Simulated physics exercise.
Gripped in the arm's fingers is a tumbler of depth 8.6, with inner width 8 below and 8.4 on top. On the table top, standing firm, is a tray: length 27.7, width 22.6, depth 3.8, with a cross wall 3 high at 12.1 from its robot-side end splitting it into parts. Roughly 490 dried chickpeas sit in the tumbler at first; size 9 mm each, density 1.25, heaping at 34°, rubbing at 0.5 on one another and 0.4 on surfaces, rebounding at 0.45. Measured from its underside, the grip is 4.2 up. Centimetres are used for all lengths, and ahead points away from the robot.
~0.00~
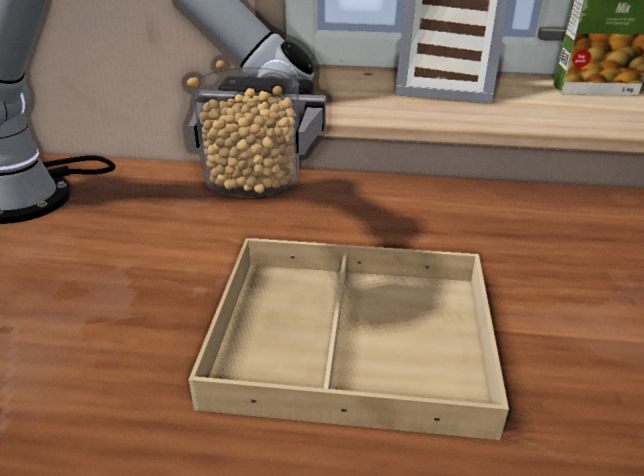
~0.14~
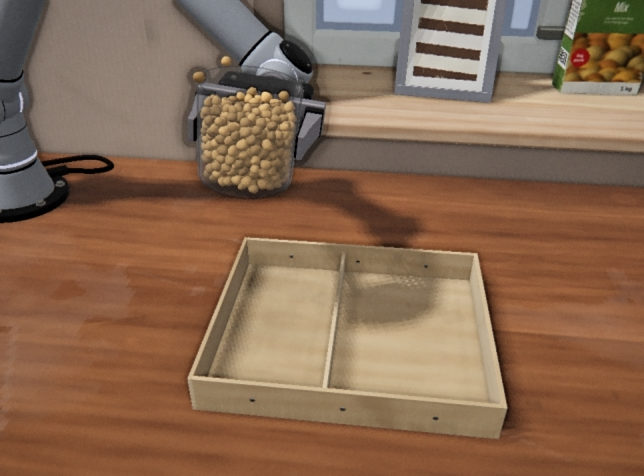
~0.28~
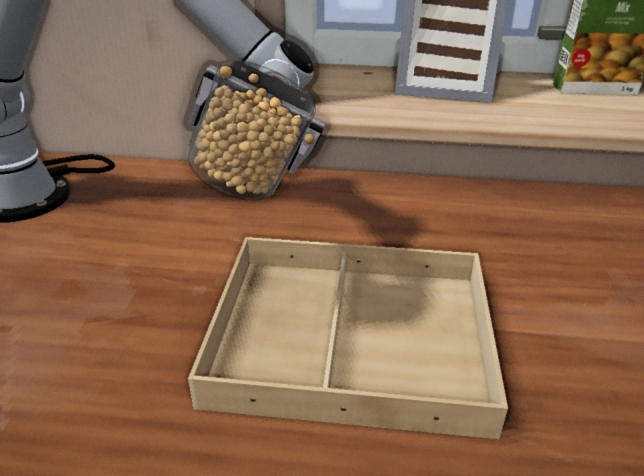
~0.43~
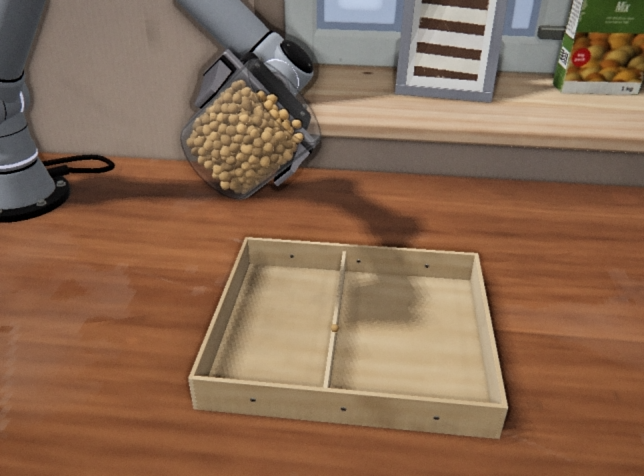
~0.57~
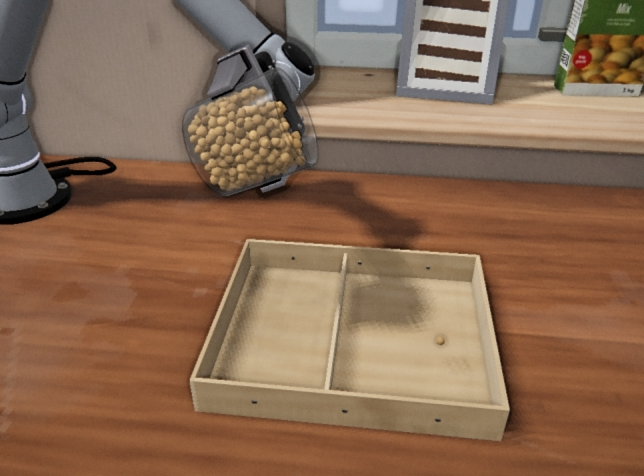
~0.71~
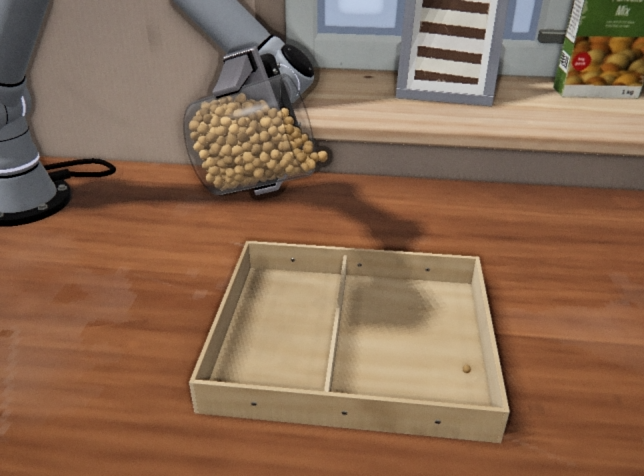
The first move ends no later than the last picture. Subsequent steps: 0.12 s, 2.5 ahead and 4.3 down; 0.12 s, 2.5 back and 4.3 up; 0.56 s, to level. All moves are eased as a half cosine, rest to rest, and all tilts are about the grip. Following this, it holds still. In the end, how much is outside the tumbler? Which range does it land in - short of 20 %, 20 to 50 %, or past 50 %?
It lands short of 20 %.
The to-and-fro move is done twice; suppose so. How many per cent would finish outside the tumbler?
Estimate: Around 20 %.
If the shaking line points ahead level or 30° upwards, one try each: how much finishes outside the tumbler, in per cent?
I'd say close to 45 percent for the first and close to 65 percent for the second.
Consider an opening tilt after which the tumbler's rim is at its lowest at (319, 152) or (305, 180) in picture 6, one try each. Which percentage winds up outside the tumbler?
Roughly 5 per cent, then roughly 35 per cent.
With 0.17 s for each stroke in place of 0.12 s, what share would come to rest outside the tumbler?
5 %.
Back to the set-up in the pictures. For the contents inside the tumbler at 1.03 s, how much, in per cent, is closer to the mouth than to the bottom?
Estimate: Around 35 %.
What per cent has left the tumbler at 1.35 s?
Roughly 10 per cent by then.
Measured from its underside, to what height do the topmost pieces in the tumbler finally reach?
Height at rest: About 8.5 centimetres.
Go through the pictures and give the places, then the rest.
The first picture shows the tumbler middle at (249, 134), level; upper third of the load around (248, 119), from x 195 to 290, top at y 65; 490 in the tumbler.
The second picture shows the tumbler middle at (248, 133), tilted 7° forward; upper third of the load around (244, 118), from x 200 to 290, top at y 60.
The third picture shows the tumbler middle at (249, 133), tilted 25° forward; upper third of the load around (242, 118), from x 200 to 310, top at y 70; 489 in the tumbler, 1 in flight or on a rim.
The fourth picture shows the tumbler middle at (249, 133), tilted 47° forward; upper third of the load around (241, 116), from x 195 to 335, top at y 85; 489 in the tumbler, 1 in the far-side part.
The fifth picture shows the tumbler middle at (251, 136), tilted 65° forward; upper third of the load around (240, 118), from x 195 to 440, top at y 90; 489 in the tumbler, 1 in the far-side part.
The sixth picture shows the tumbler middle at (251, 138), tilted 72° forward; upper third of the load around (237, 121), from x 195 to 465, top at y 100; 489 in the tumbler, 1 in the far-side part.
After 1.03 s, tilted 68° forward, highest piece 26 above the table; 443 in the tumbler, 19 in the far-side part, 28 in flight or on a rim.
After 1.35 s, tilted 14° forward, highest piece 27 above the table; 440 in the tumbler, 42 in the far-side part, 8 in the robot-side part.
After 1.71 s, level, highest piece 28 above the table; 440 in the tumbler, 42 in the far-side part, 8 in the robot-side part.
After 2.76 s, level, highest piece 28 above the table; 440 in the tumbler, 42 in the far-side part, 8 in the robot-side part.
In the end, 440 in the tumbler, 42 in the far-side part, 8 in the robot-side part. That is 10 % outside the tumbler.
